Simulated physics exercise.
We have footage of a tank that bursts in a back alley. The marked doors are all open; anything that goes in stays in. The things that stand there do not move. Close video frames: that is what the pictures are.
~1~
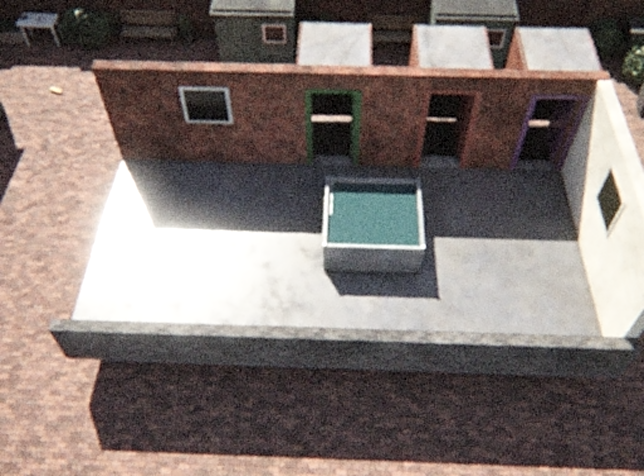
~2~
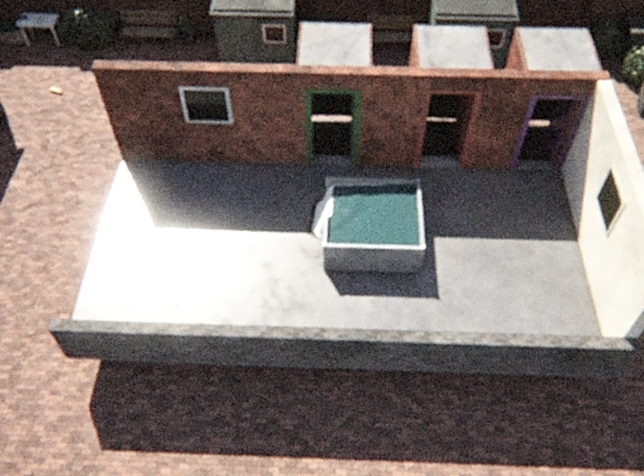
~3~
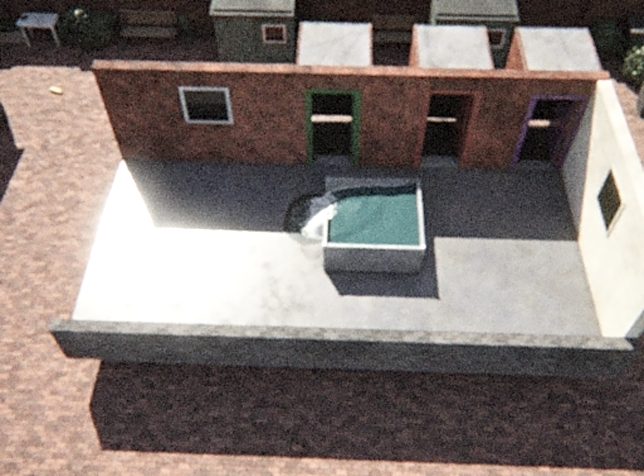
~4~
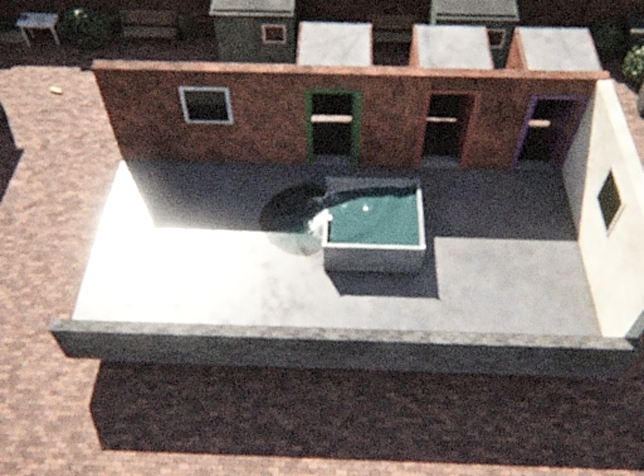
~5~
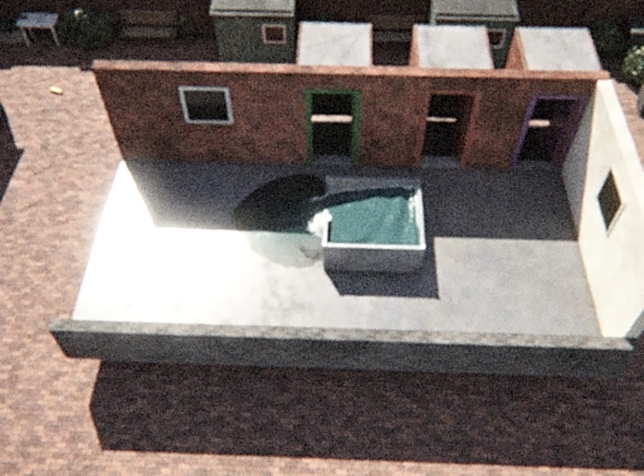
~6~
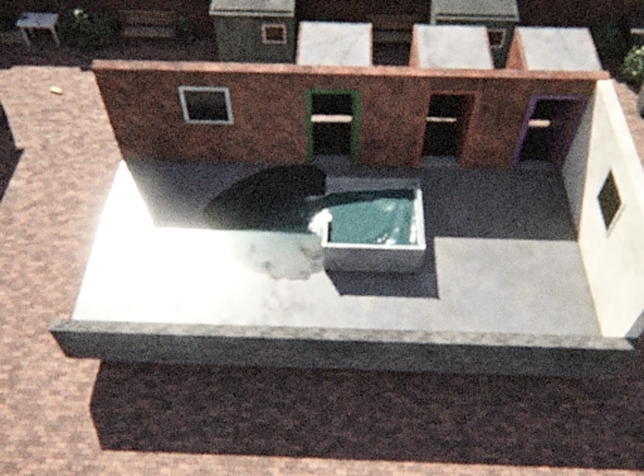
Water bursts from the left side of a pale, square tank of teal water in a walled back-alley yard, seen from high above by a still camera. Behind the tank runs a red brick wall with a white-framed window and green, red and purple doorways, with a cream wall at right. The water spreads leftward over the grey floor in a widening dark, rounded sheet, while ripples and glints break the tank's smooth surface.
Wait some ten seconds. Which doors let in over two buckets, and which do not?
Result: The red door is going to be at or under the line; the green door is going to be at or under the line; the purple door is going to be at or under the line.
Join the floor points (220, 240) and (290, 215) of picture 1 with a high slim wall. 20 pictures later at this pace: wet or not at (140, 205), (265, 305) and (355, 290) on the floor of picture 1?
Outcome per location, in sequence: Soaking, soaking, unsoaked.
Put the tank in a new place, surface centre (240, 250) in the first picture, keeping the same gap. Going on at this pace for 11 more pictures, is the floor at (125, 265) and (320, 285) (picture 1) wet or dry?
I'd say watered for the first and spared for the second.
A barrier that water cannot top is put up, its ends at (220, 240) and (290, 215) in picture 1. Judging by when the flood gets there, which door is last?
That's the one in purple, I reckon.
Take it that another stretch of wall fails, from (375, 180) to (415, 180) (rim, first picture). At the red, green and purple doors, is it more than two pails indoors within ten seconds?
Red door: Above, green door: Above, purple door: Above.
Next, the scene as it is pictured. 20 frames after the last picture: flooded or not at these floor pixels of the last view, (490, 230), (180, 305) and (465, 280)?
Point 1: Not wet; point 2: Drenched; point 3: Not wet.
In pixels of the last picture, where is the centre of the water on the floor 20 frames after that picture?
Near pixel (300, 229).
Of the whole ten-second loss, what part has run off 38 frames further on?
My reading is about 75 per cent.
A moment on, water covers 30 % of the floor; the red door not reached, the green door wet at the sill, nothing in, the purple door not reached.
Next, water covers 35 % of the floor; the red door not reached, the green door wet at the sill, nothing in, the purple door not reached.
Then, water covers 40 % of the floor; the red door not reached, the green door wet at the sill, nothing in, the purple door not reached.
Later, water covers 40 % of the floor; the red door not reached, the green door wet at the sill, nothing in, the purple door not reached.
In the end, water covers 35 % of the floor; the red door wet at the sill, nothing in, the green door wet at the sill, nothing in, the purple door not reached.
